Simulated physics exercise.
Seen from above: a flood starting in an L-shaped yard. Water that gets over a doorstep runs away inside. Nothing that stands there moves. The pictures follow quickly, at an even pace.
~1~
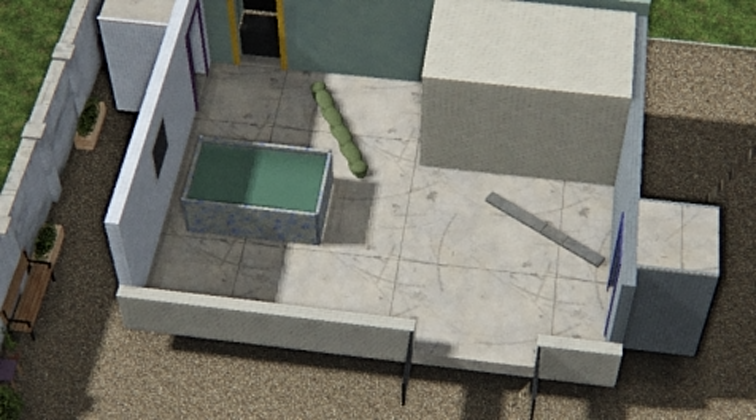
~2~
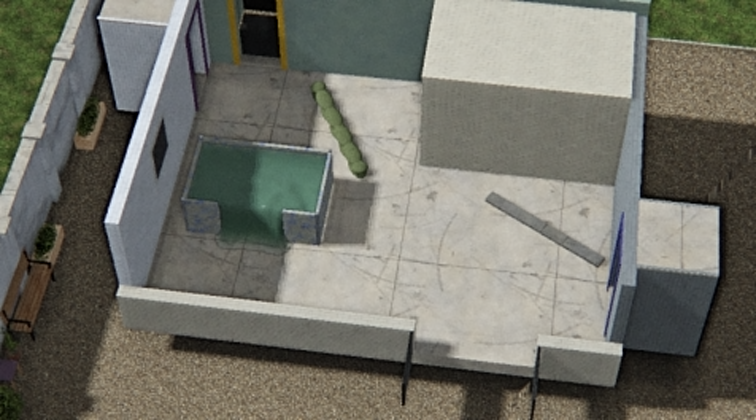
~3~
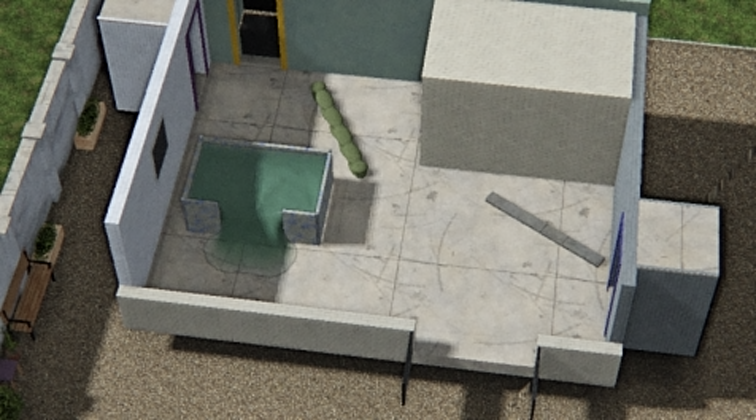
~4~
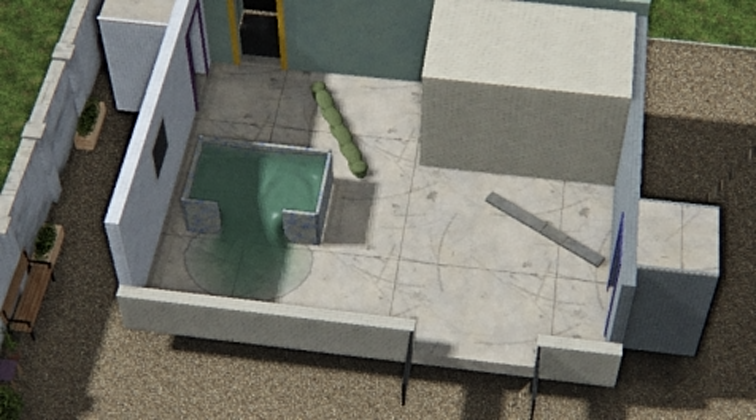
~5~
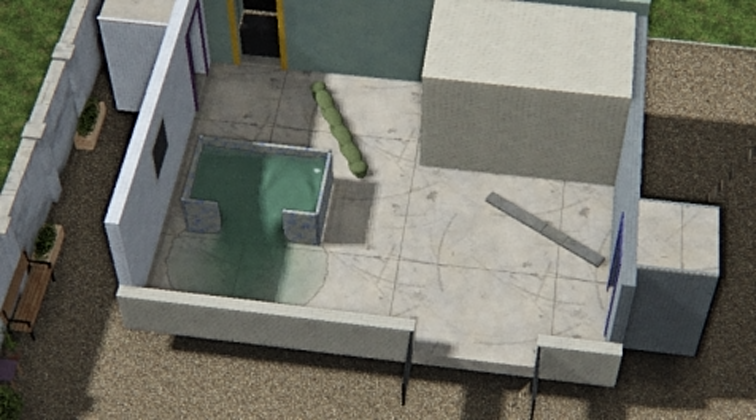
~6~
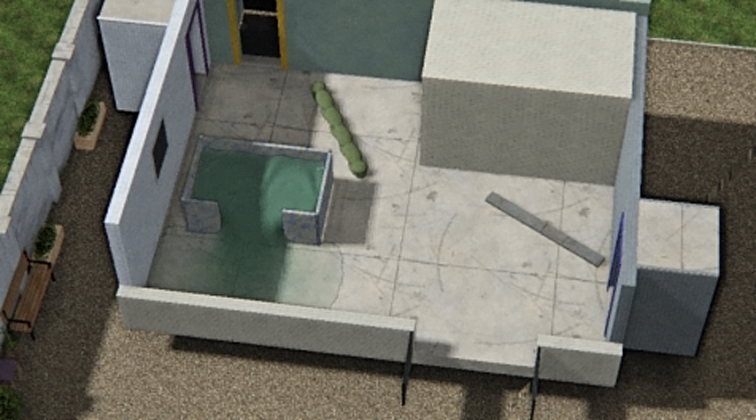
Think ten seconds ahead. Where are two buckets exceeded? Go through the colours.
One by one: The yellow door lets in a lot; the blue door admits no more than that; the purple door admits no more than that.
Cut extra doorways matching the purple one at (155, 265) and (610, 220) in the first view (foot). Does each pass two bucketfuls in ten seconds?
As listed: Lets more in, lets less in.
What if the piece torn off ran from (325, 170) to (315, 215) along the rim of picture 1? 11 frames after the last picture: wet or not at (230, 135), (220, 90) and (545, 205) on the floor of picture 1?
In turn: Dry, dry, awash.
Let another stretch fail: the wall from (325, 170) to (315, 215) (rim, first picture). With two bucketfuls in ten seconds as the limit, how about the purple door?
The purple one is under.
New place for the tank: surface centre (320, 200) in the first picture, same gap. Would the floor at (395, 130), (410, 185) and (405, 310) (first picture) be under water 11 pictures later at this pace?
As listed: Clear, clear, covered.
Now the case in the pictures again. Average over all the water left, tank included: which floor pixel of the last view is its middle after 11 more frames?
At about (257, 253).
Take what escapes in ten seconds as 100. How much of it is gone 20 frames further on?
Close to 10 %.
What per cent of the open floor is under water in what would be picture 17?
Roughly 30 per cent.
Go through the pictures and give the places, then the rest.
Still water in the water tank at (258, 178), in the first frame.
Water pours out at (253, 227) and has run to (286, 247), in the second frame.
The front is at (281, 270), out from the gap at (253, 228), in the third frame.
The front is at (255, 301), out from the gap at (253, 228), in the fourth frame.
The front is at a hidden place, out from the gap at (253, 228), in the fifth frame.
Water pours out at (253, 227) and has run to a hidden place, in the sixth frame.
A moment on, water covers 15 % of the floor; the yellow door not reached, the blue door not reached, the purple door not reached.
Next, water covers 30 % of the floor; the yellow door not reached, the blue door not reached, the purple door not reached.
Then, water covers 60 % of the floor; the yellow door not reached, the blue door wet at the sill, nothing in, the purple door wet at the sill, nothing in.
Later, water covers 75 % of the floor; the yellow door over two buckets in, the blue door wet at the sill, nothing in, the purple door wet at the sill, nothing in.
In the end, water covers 95 % of the floor; the yellow door far over two buckets in, the blue door wet at the sill, nothing in, the purple door wet at the sill, nothing in.
